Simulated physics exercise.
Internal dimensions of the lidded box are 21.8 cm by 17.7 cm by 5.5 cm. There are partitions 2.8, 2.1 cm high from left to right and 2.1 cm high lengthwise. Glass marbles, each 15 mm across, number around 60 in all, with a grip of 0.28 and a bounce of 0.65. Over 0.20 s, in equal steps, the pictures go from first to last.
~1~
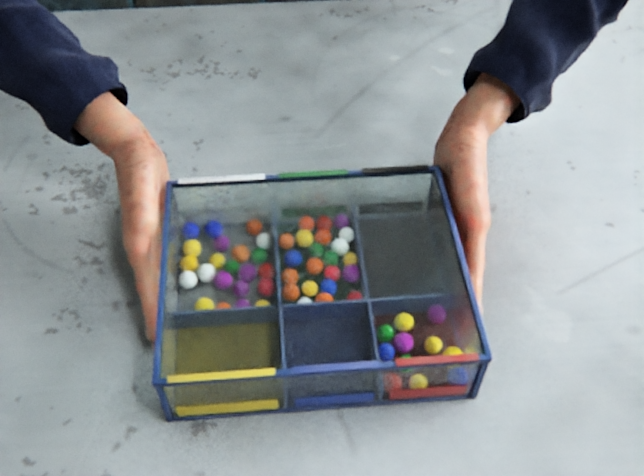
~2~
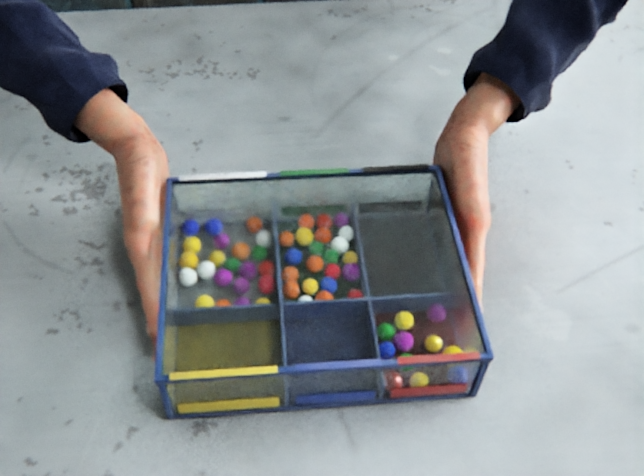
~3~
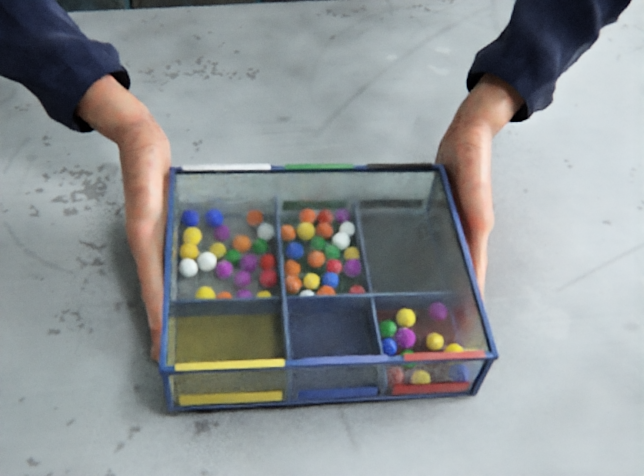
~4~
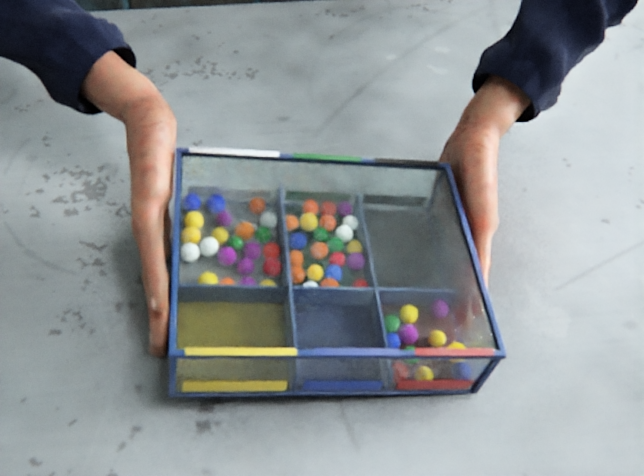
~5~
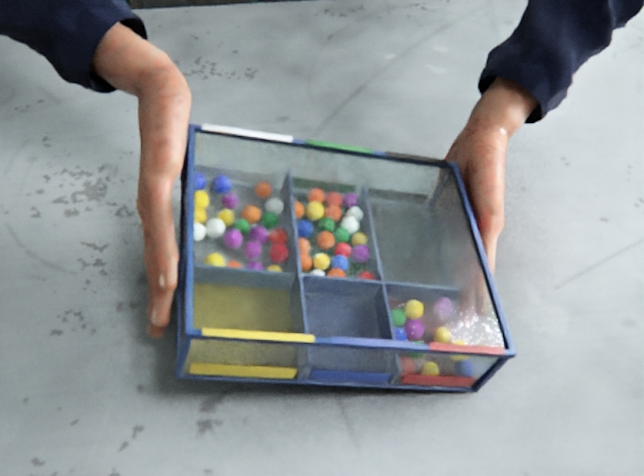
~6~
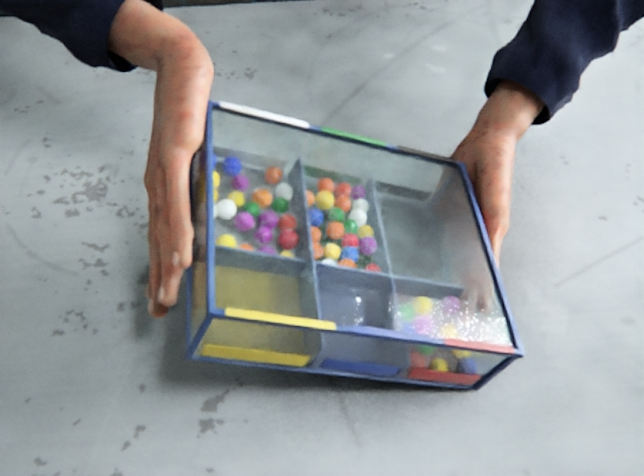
A clear lidded box with blue edges sits on a worn grey surface, seen from above at an angle, held at its sides by two hands in dark blue sleeves. Multicoloured marbles fill the back left and middle compartments, with fewer at front right, beside yellow, blue and red strips. The hands raise the left side, tilting and turning the box clockwise, while glare spreads at front right.
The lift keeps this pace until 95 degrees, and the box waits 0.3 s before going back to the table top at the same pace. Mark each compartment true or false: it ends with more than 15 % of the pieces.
Red: True, blue: False, green: False, yellow: False, white: False, black: True.
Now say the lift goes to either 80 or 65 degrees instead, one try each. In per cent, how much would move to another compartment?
Try one gives around 45 %, try two around 5 %.
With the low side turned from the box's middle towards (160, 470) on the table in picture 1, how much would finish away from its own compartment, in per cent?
My guess is roughly 95 percent.
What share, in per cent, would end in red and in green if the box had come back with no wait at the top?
Red keeps 40% and green keeps 10%.
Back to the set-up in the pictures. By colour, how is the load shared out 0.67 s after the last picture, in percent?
Red 30, blue 0, green 15, yellow 0, white 10, black 45.
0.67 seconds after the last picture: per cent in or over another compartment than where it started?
Near 65 in a hundred.
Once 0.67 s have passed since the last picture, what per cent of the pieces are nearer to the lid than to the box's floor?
70 %.
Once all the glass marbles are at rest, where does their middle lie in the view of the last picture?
Est. centre at rest: (412, 293) px.
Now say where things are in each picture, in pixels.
The first frame shows box tilt 0 degrees, front corners at (159, 380) and (485, 356); red 20 %, green 40 %, white 40 %.
The second frame shows box tilt 1 degrees, front corners at (161, 377) and (486, 355).
The third frame shows box tilt 4 degrees, front corners at (166, 368) and (491, 353), lowest corner right front.
The fourth frame shows box tilt 10 degrees, front corners at (175, 351) and (499, 352), lowest corner right front.
The fifth frame shows box tilt 16 degrees, front corners at (192, 331) and (508, 351), lowest corner right front.
The sixth frame shows box tilt 23 degrees, front corners at (214, 310) and (517, 351), lowest corner right front; red 20 %, green 40 %, white 40 %.
Then, 0.67 s after the last picture, tilt 95 degrees; red 30 %, green 15 %, white 10 %, black 45 %.
Then, 1.10 s after the last picture, tilt 52 degrees; red 45 %, black 50 %.
Then, 1.63 s after the last picture, tilt 0 degrees; red 45 %, black 50 %.
In the end, red 45 %, blue 0 %, green 0 %, yellow 0 %, white 0 %, black 50 %.
